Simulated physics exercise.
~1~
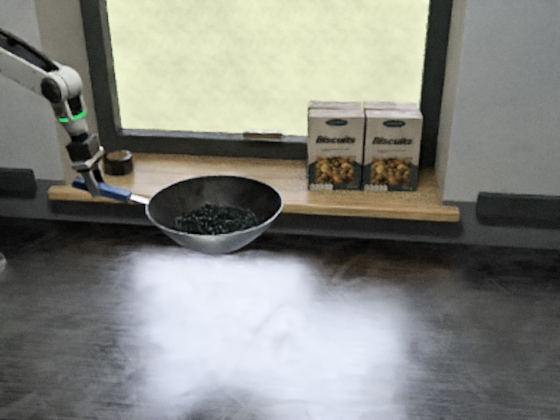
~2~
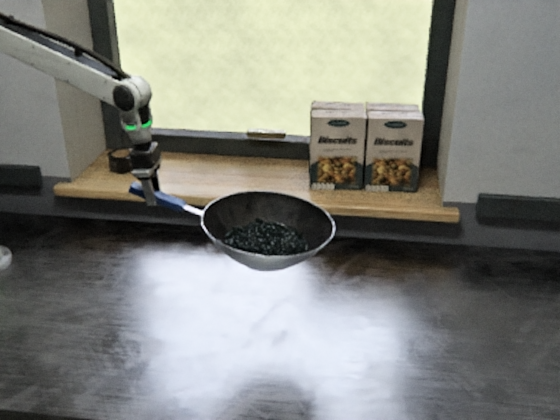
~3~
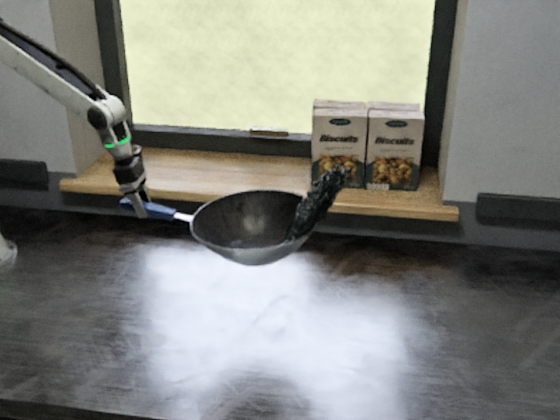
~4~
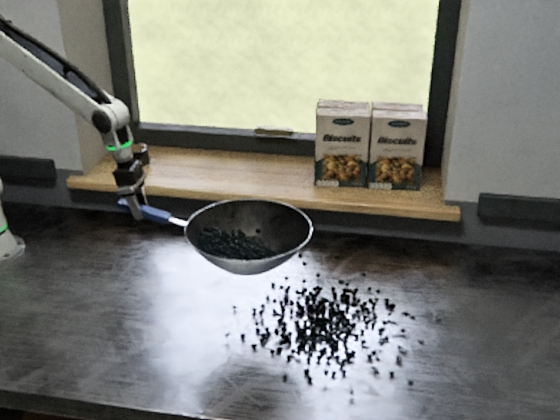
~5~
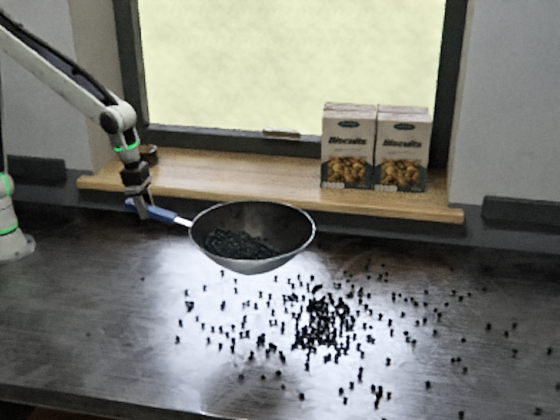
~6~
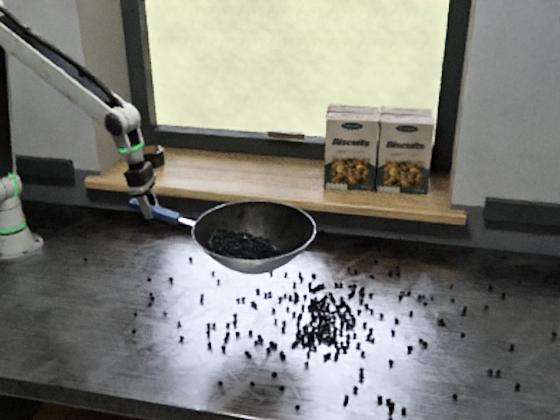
A robot arm jerks a wok of dark beads, and many spill across the table.
